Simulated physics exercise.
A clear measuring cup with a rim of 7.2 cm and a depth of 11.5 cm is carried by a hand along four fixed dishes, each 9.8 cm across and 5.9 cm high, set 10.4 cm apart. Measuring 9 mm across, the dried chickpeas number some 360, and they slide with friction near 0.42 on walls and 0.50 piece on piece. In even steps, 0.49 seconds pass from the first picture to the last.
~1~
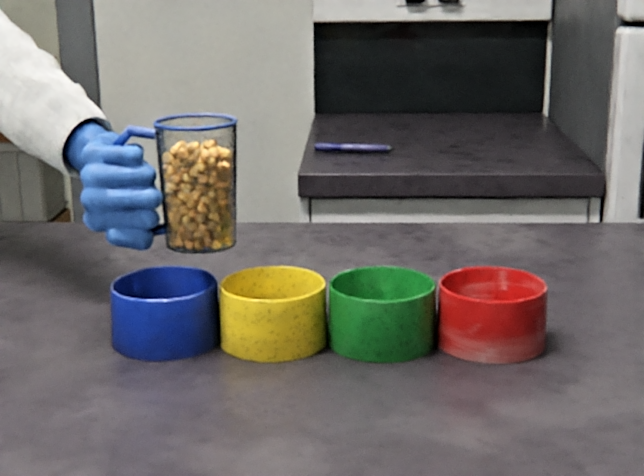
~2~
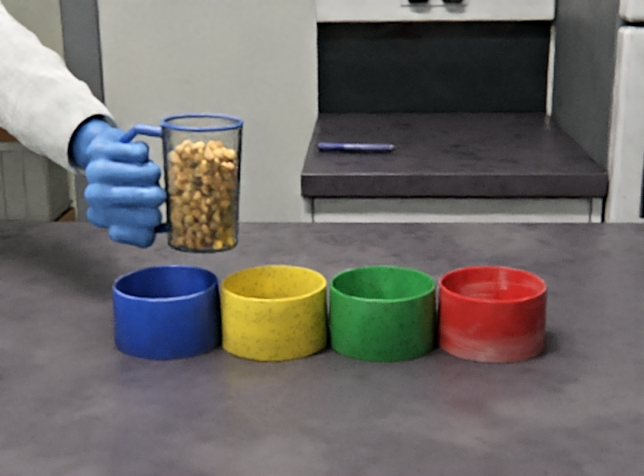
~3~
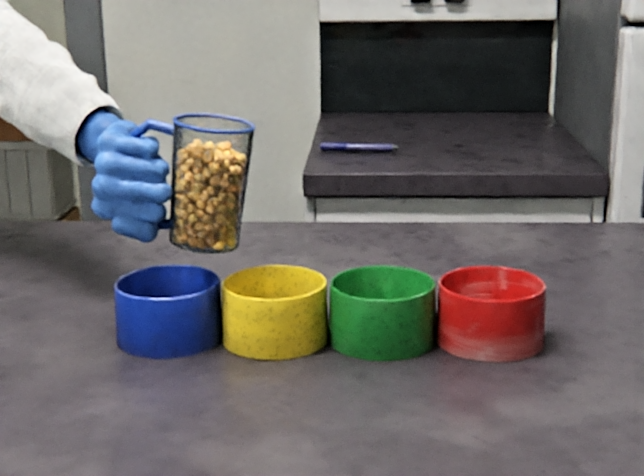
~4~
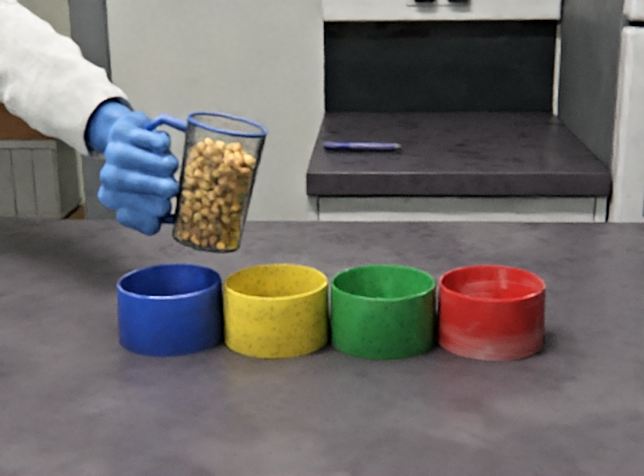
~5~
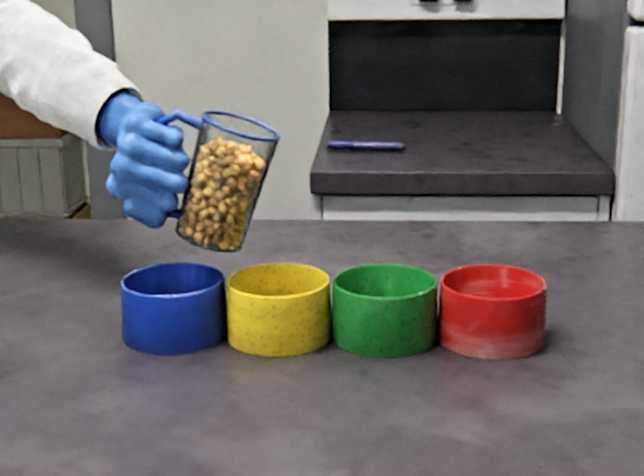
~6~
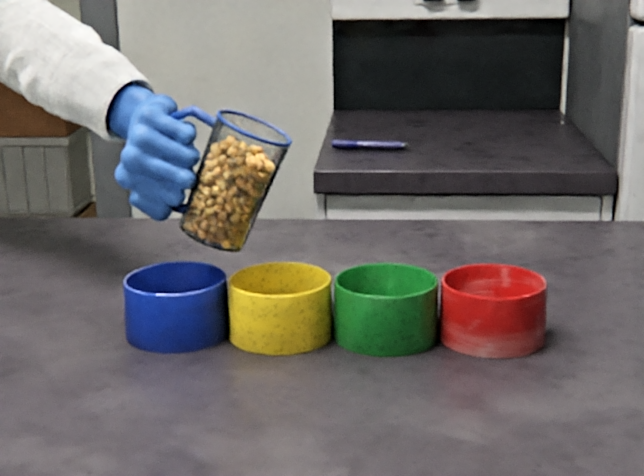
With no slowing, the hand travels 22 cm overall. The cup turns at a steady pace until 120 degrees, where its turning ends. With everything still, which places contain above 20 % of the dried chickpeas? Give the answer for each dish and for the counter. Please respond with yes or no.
Red dish no, blue dish no, green dish yes, yellow dish no, counter no.
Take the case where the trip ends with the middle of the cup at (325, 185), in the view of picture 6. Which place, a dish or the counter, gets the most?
Most goes to: Green.
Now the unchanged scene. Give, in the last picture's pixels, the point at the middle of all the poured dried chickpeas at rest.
Once everything settles, the centre is around (398, 312).
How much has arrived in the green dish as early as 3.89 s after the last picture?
About 85 percent.
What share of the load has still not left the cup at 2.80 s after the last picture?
Roughly 0 per cent.
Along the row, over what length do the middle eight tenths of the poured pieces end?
Roughly 6 cm of the row.
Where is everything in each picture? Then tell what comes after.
The first picture shows cup at (199, 183), tilt 0 degrees, lip at (235, 122), moved 0.0 cm; middle of the pieces at (198, 196); blue dish at (164, 283); yellow dish at (273, 284); green dish at (382, 284); red dish at (493, 284).
The second picture shows cup at (203, 184), tilt 2 degrees, lip at (241, 124), moved 0.2 cm; middle of the pieces at (202, 196).
The third picture shows cup at (209, 184), tilt 7 degrees, lip at (253, 128), moved 0.7 cm; middle of the pieces at (207, 196).
The fourth picture shows cup at (217, 183), tilt 13 degrees, lip at (266, 133), moved 1.3 cm; middle of the pieces at (214, 195).
The fifth picture shows cup at (225, 183), tilt 18 degrees, lip at (278, 138), moved 1.8 cm; middle of the pieces at (221, 194).
The sixth picture shows cup at (233, 182), tilt 24 degrees, lip at (290, 143), moved 2.3 cm; middle of the pieces at (227, 193); blue dish at (175, 278); yellow dish at (280, 279); green dish at (386, 280); red dish at (494, 281).
Then, 1.68 s after the last picture, tilt 115 degrees; cup holds 75 %, green 20 %.
Then, 2.80 s after the last picture, tilt 120 degrees; cup holds 0 %, red 5 %, green 85 %.
Then, 3.89 s after the last picture, tilt 120 degrees; cup holds 0 %, red 5 %, green 85 %.
In the end, red 5 %, blue 0 %, green 85 %, yellow 0 %, counter 10 %.
